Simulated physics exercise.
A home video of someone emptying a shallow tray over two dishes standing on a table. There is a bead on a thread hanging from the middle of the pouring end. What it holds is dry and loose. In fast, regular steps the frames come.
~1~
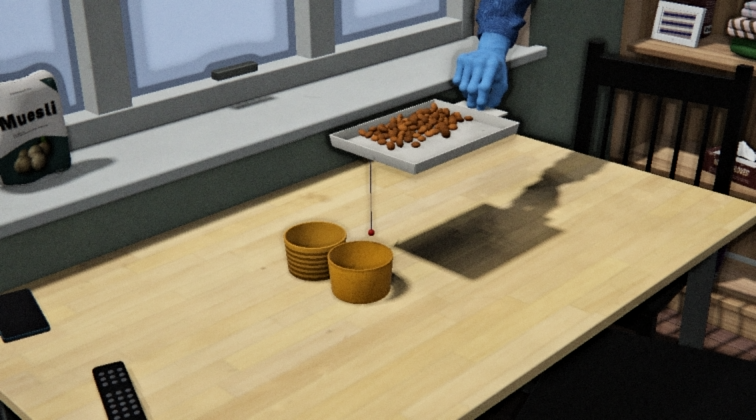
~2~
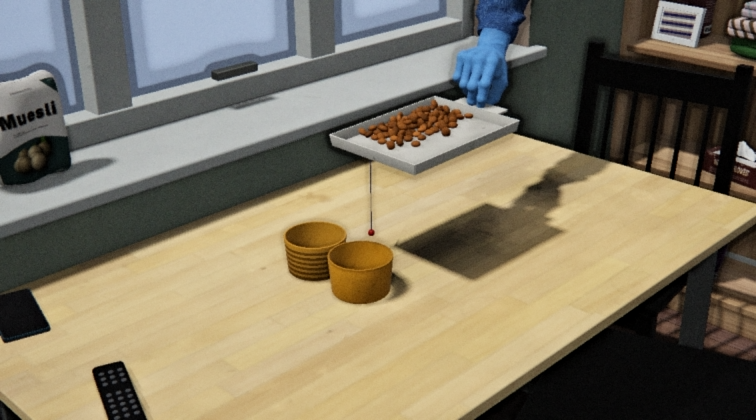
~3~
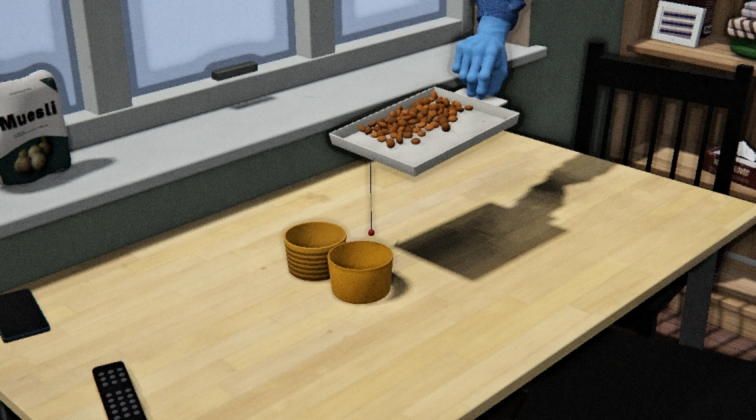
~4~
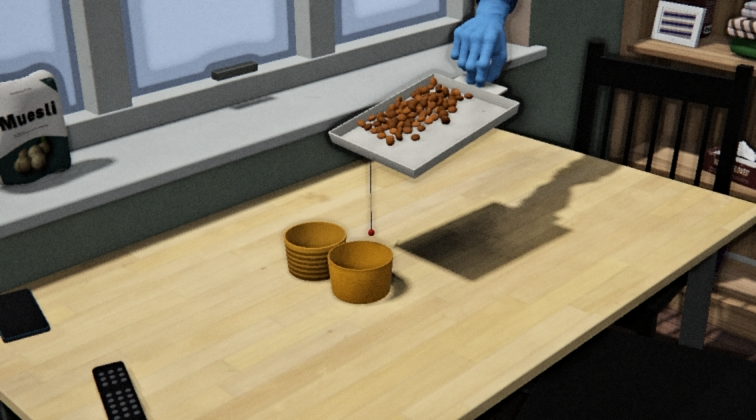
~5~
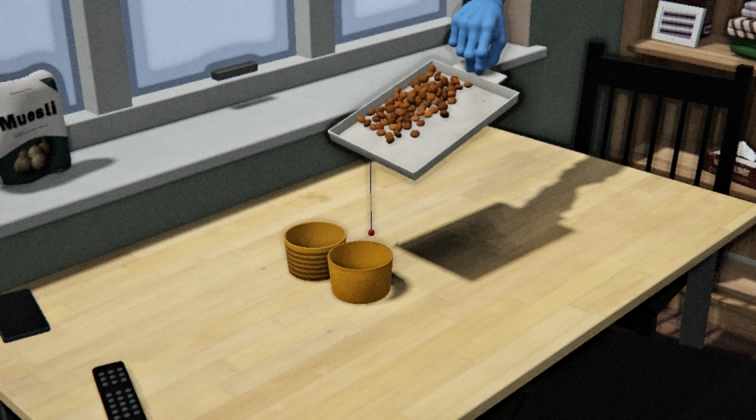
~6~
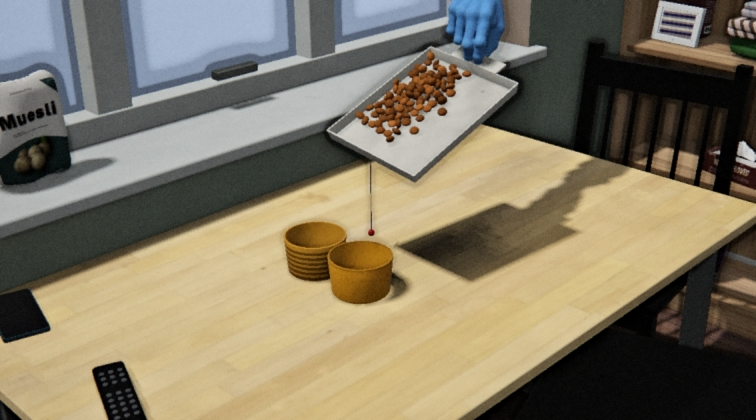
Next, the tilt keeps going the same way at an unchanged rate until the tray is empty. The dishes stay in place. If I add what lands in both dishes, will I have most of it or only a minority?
Most is lost.
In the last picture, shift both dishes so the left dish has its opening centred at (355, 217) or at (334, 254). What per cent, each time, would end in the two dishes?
Around 0 and around 60 per cent, in that order.
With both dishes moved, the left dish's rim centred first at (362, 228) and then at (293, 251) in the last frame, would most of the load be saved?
Well, the minor share the first time and the minor share the second time.
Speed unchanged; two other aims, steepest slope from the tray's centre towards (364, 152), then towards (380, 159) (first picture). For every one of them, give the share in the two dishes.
The first try yields 80 percent and the second 70 percent.
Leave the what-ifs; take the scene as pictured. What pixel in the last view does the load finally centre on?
The centre comes to rest near (386, 307).
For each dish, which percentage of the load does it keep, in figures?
0 % left, 30 % right.
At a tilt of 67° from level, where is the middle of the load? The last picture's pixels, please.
(393, 157).
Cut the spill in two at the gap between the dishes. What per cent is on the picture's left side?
It comes to near 10 percent of the spill.
Soon after the last picture, tray tipped steeply; most on the tray; a small part in the air.
A little later, tray tipped past a quarter turn; a small part on the tray; about a quarter in the right dish; about half outside both; a small part in the air.
Later still, tray tipped past a quarter turn; about a quarter in the right dish; about two thirds outside both.
At rest, tray tipped past a quarter turn; about a quarter in the right dish; none in the left dish; about two thirds outside both.
